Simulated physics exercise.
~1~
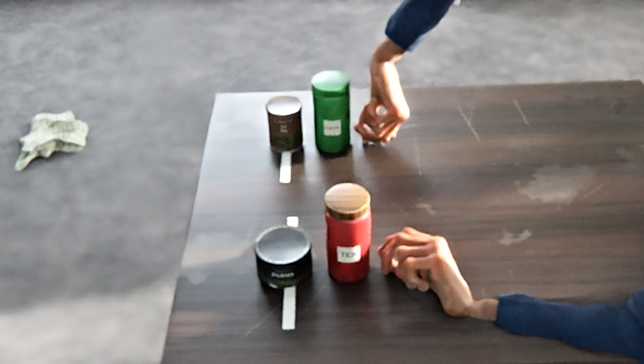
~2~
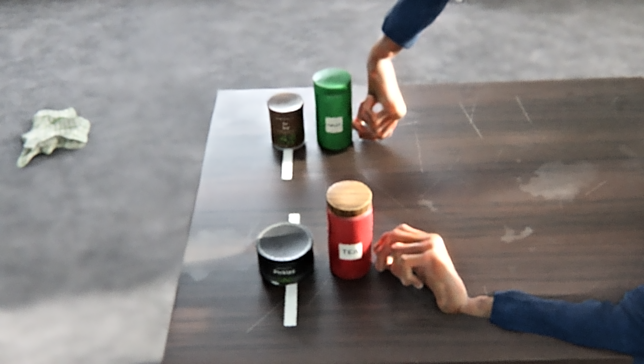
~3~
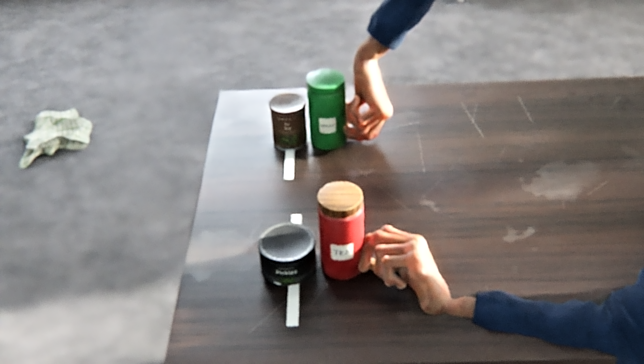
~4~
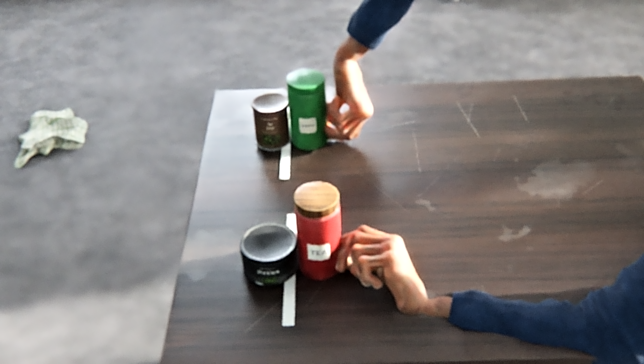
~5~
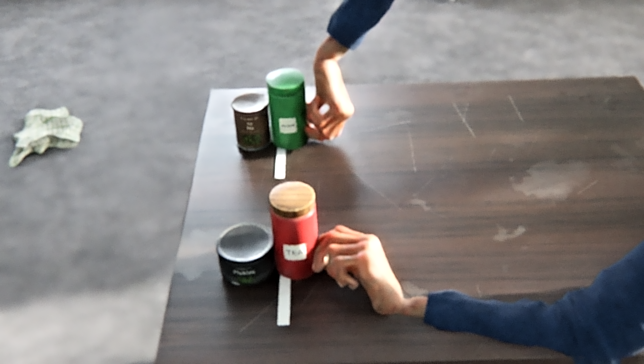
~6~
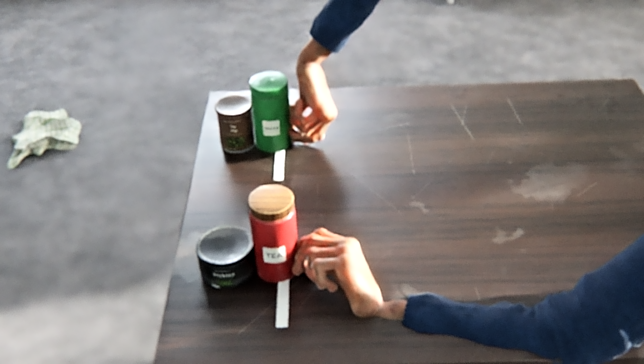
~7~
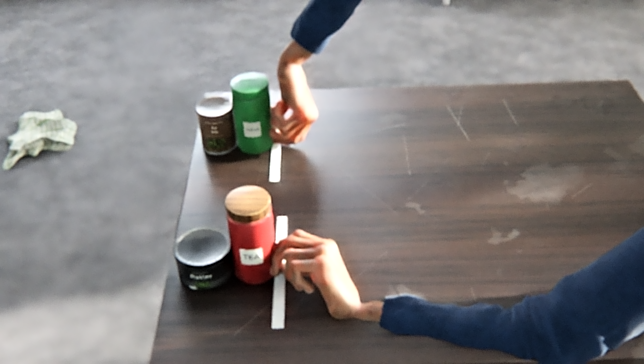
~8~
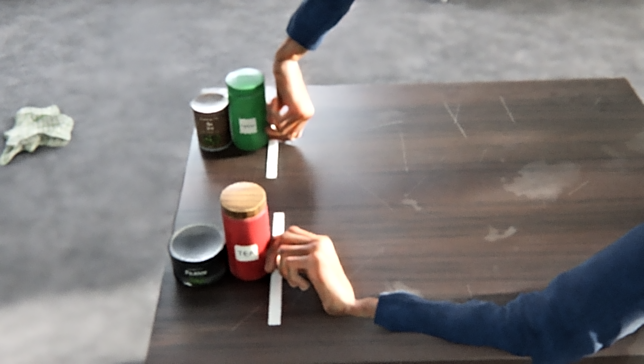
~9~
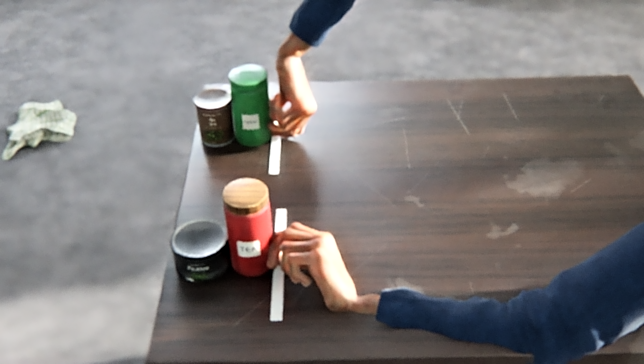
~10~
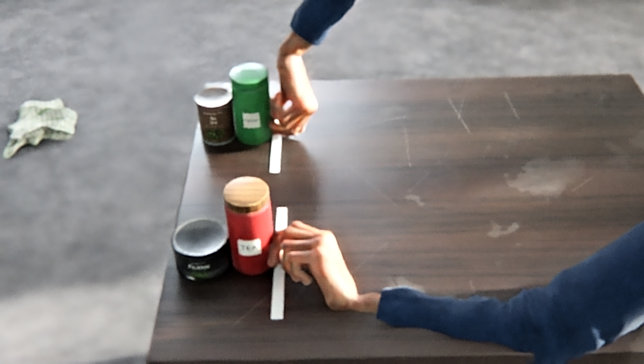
Two hands slowly pushing a red jar and a green jar left, shifting a black tub and brown pot, all staying on the table.
